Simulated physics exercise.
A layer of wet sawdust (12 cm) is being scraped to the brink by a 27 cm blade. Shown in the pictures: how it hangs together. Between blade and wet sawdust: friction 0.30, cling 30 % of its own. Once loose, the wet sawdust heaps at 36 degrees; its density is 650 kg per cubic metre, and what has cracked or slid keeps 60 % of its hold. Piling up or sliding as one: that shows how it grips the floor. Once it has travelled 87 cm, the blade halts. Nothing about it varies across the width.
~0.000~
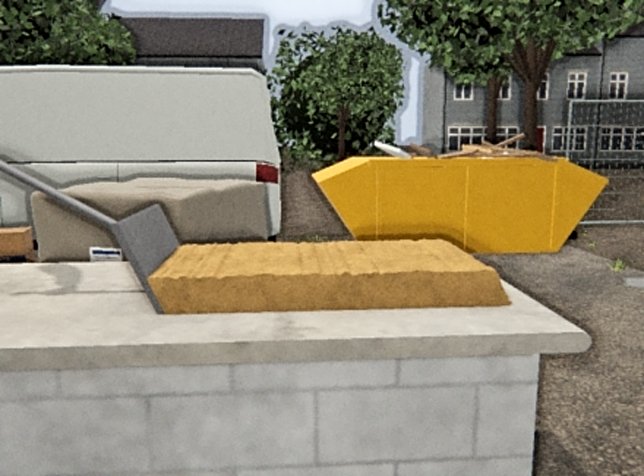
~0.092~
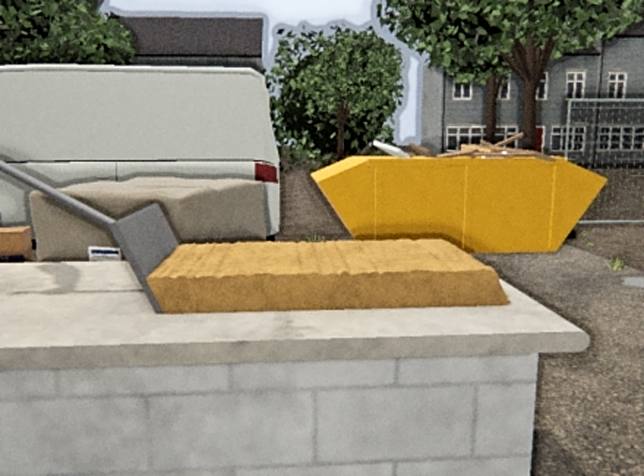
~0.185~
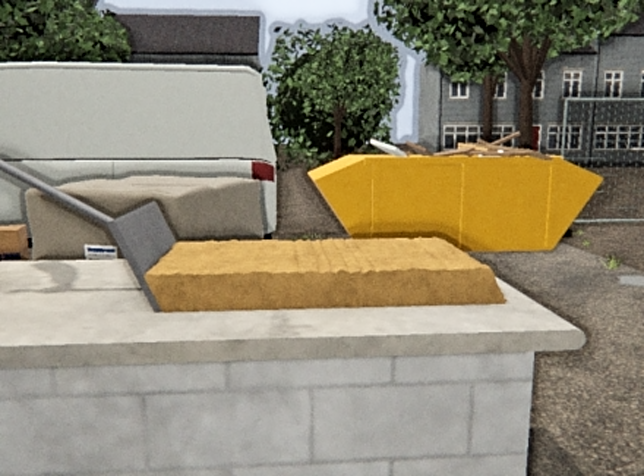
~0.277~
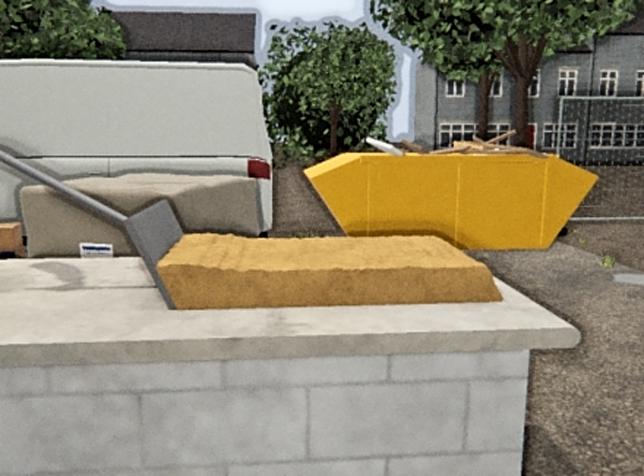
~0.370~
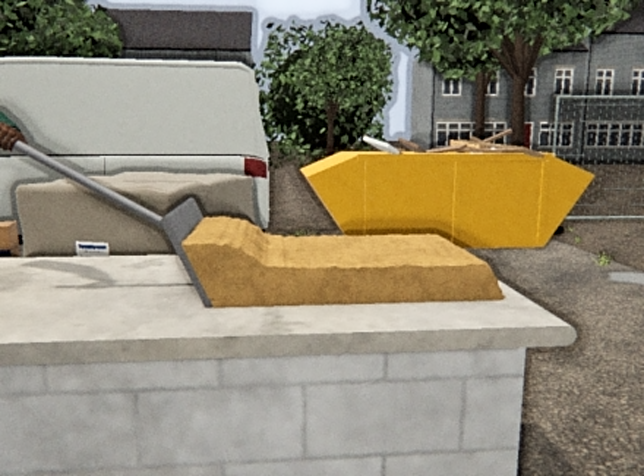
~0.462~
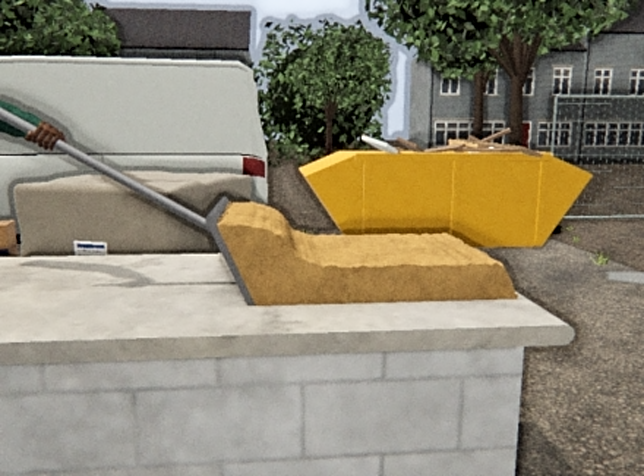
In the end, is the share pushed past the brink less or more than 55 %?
Higher than 55 %.
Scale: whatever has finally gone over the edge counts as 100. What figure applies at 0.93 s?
It comes to about 40 percent.
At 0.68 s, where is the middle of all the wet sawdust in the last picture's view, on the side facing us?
About (449, 275).
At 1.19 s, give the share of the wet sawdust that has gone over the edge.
55 percent.
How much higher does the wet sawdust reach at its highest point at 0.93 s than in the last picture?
About 0 cm.
After 0.68 s, 0 % has gone over the edge.
After 0.93 s, 25 % has gone over the edge.
After 1.19 s, 56 % has gone over the edge.
After 1.45 s, 68 % has gone over the edge.
After 2.36 s, 68 % has gone over the edge.
